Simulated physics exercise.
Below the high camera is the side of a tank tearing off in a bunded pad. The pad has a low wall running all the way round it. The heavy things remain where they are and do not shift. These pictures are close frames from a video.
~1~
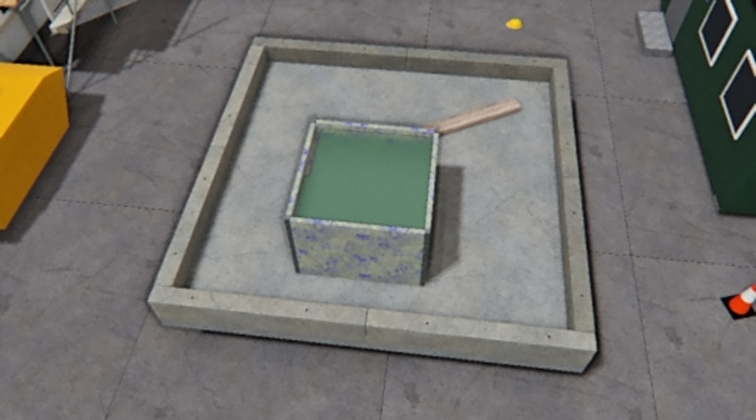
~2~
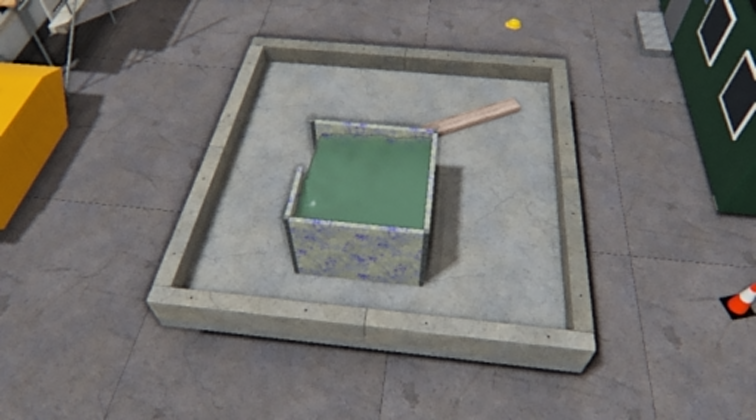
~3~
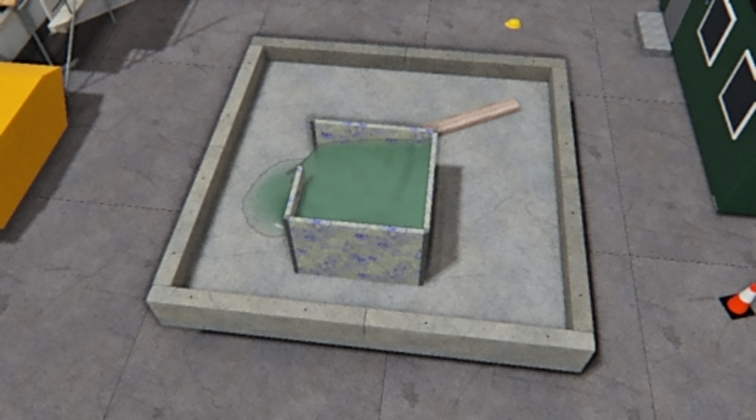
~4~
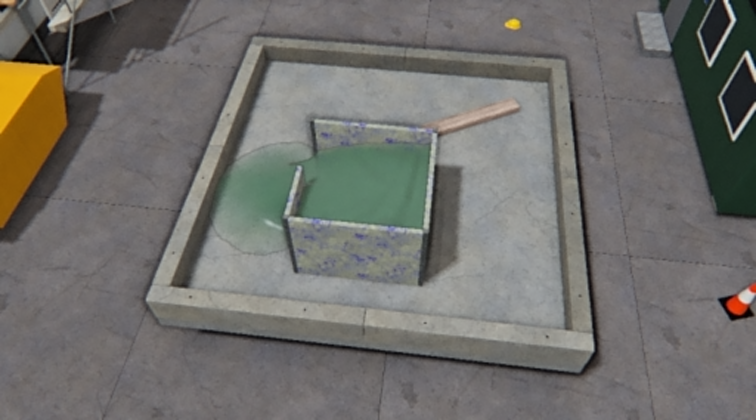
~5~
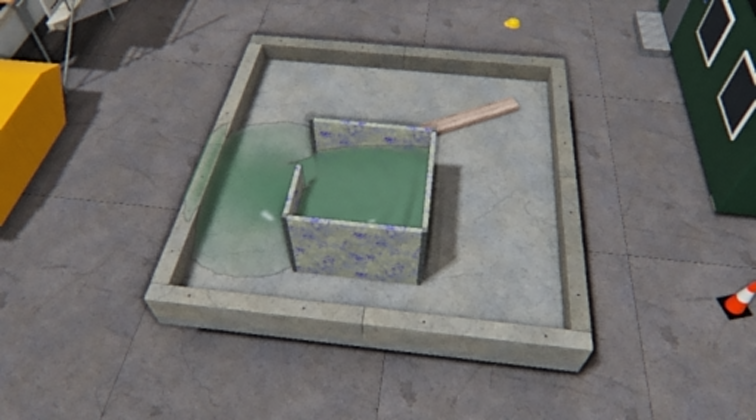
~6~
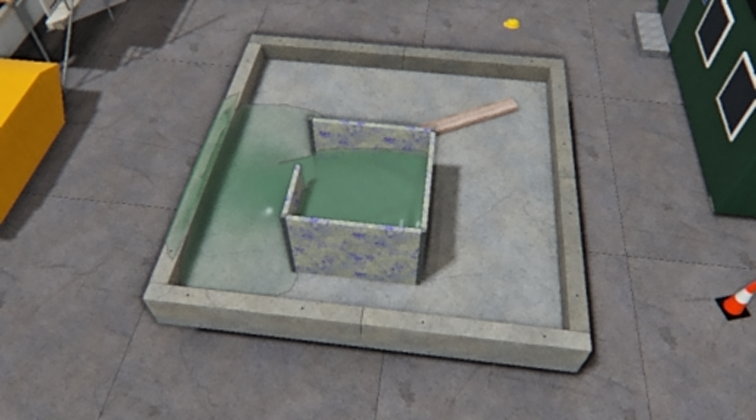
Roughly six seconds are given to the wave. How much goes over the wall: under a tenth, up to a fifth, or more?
The outflow amounts to one tenth to one fifth.
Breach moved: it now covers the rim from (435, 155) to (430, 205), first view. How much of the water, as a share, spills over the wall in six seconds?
About 10 %.
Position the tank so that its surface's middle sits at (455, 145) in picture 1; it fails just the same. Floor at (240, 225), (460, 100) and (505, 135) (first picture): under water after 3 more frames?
First drenched, then left untouched, and last left untouched.
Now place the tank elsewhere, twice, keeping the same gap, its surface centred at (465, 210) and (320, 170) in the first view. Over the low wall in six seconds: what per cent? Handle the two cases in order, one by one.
Case one gives roughly 4 percent; case two gives roughly 18 percent.
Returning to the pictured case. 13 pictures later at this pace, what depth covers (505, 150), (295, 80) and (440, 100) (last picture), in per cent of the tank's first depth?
Respectively 0, 20 and 2 per cent.
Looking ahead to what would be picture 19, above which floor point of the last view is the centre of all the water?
The balance point is around (318, 189).
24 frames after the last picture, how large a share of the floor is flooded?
Roughly 80 per cent.
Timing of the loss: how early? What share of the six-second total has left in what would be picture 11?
It comes to around 30 per cent.
A moment on, water covers 25 % of the floor; the low wall has let 1 % over.
Next, water covers 30 % of the floor; the low wall has let 4 % over.
Then, water covers 50 % of the floor; the low wall has let 13 % over.
Later, water covers 70 % of the floor; the low wall has let 14 % over.
In the end, water covers 80 % of the floor; the low wall has let 14 % over.
